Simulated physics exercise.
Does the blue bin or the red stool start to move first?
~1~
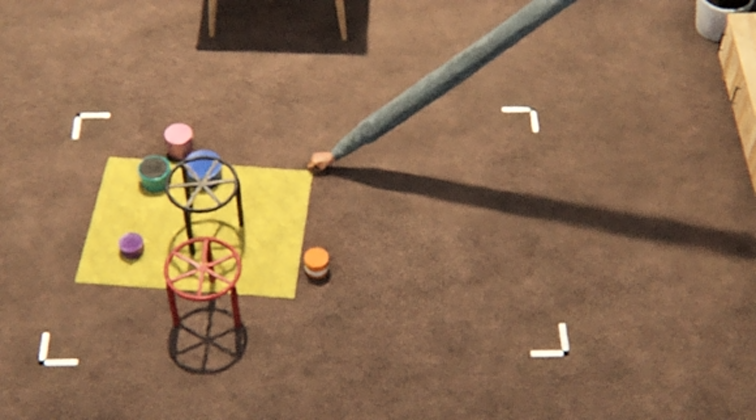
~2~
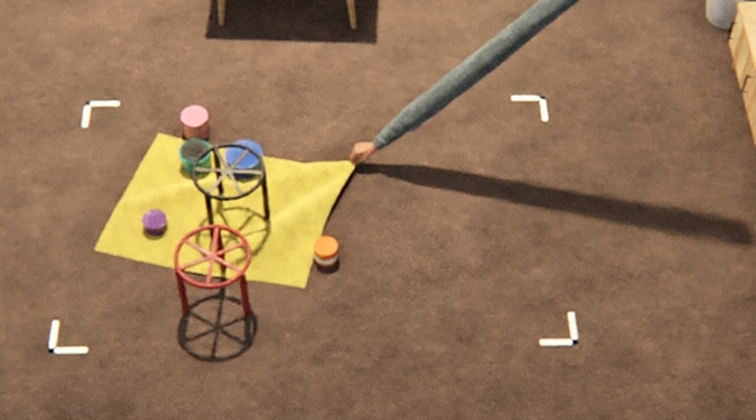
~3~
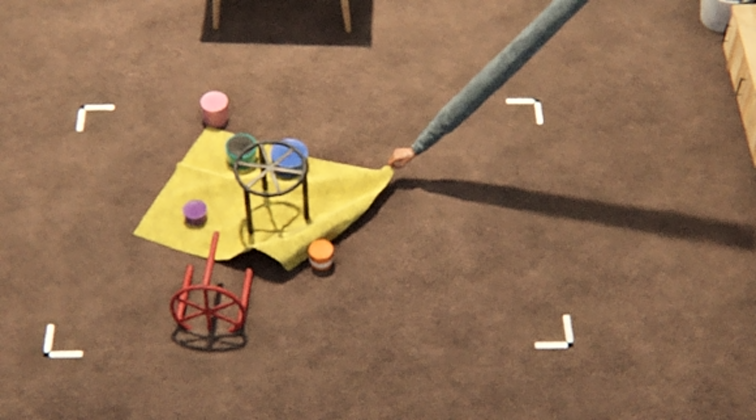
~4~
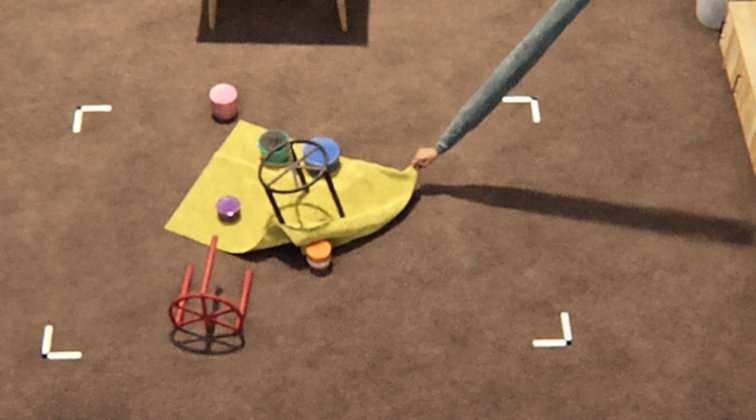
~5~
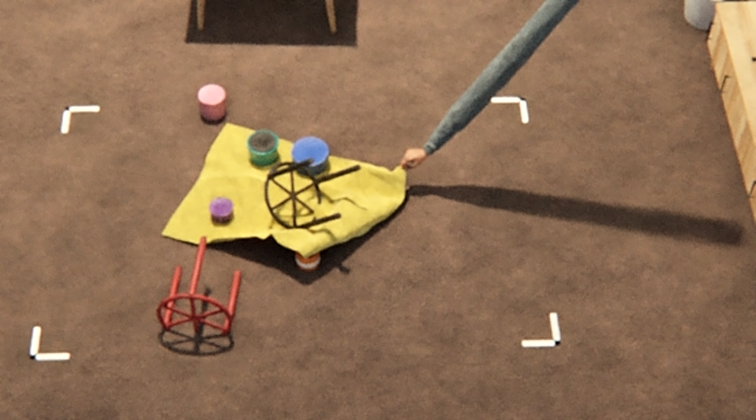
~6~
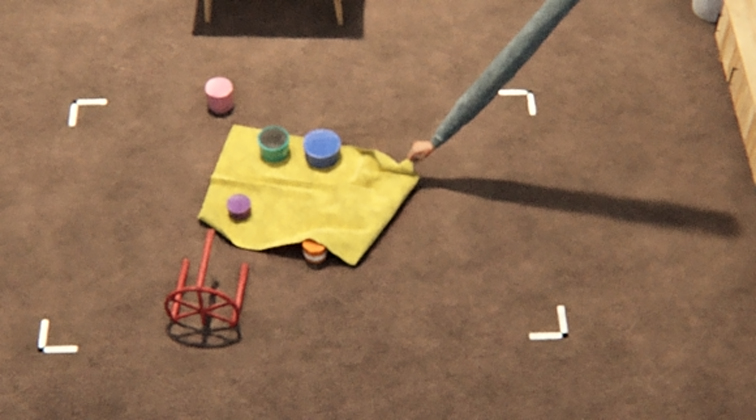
The blue bin moves first, riding along on the rug while the red stool is still standing in place. The red stool only moves afterwards, when it topples over.
